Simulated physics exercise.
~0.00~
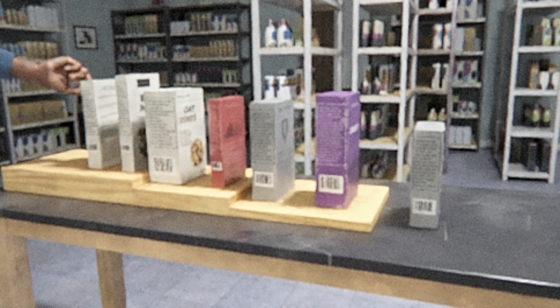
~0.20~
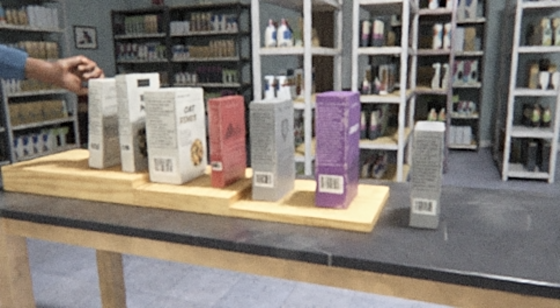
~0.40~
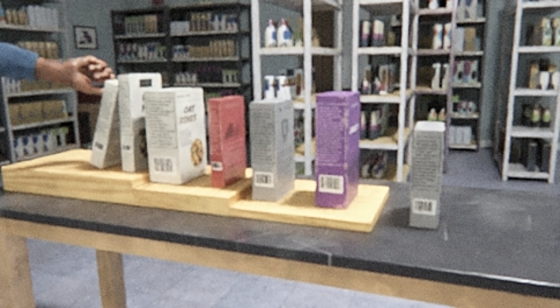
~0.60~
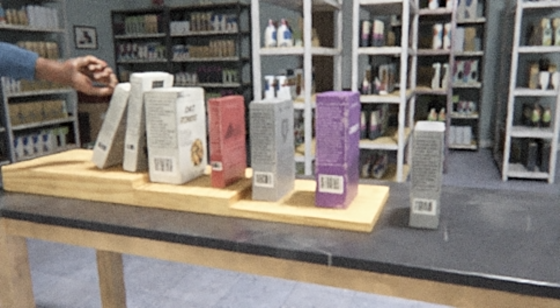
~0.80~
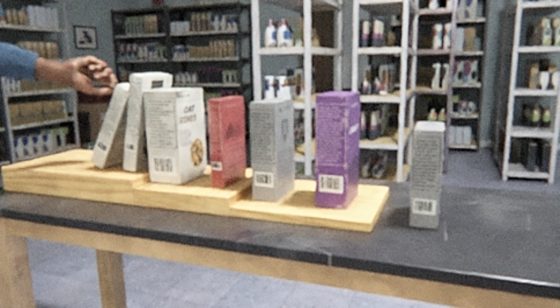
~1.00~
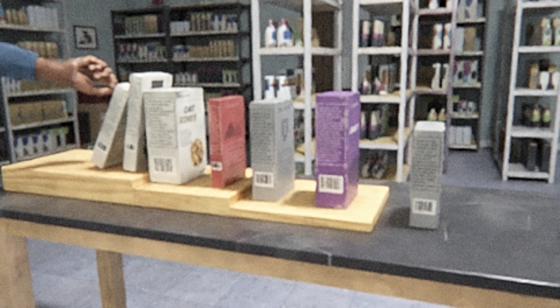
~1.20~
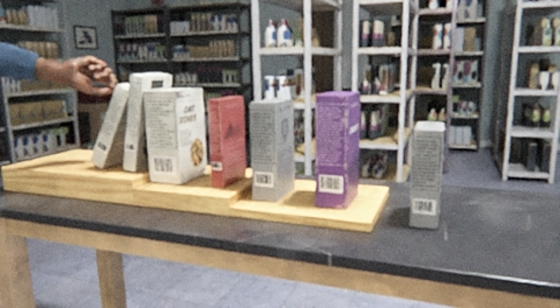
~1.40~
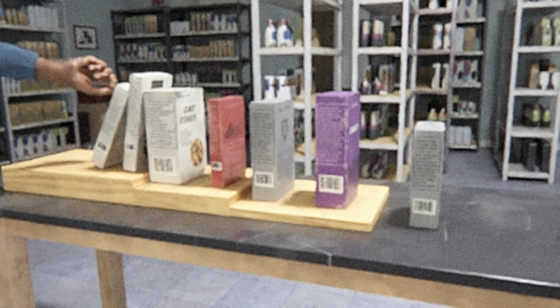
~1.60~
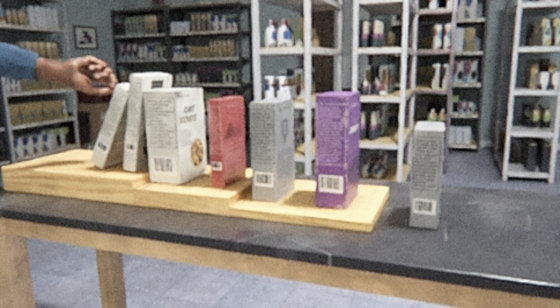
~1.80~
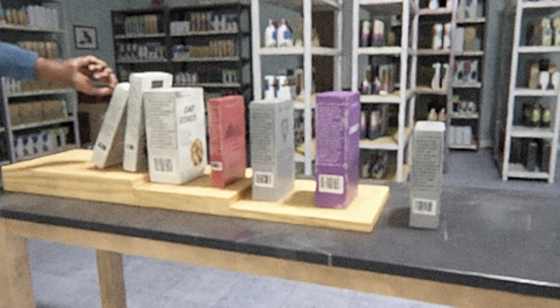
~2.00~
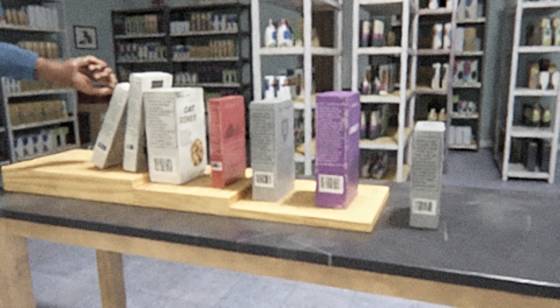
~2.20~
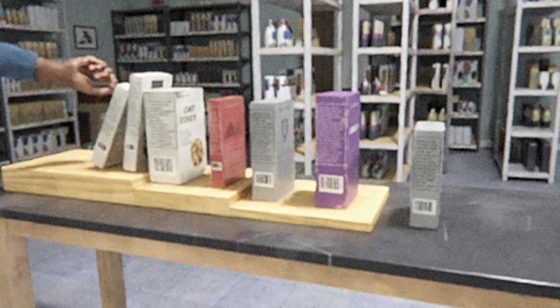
The clip shows a hand at the left tipping the first of a row of upright boxes on low wooden steps, so that it leans right against the next, which also tilts slightly. Both stay leaning, while the others, including the red and purple boxes, remain standing.
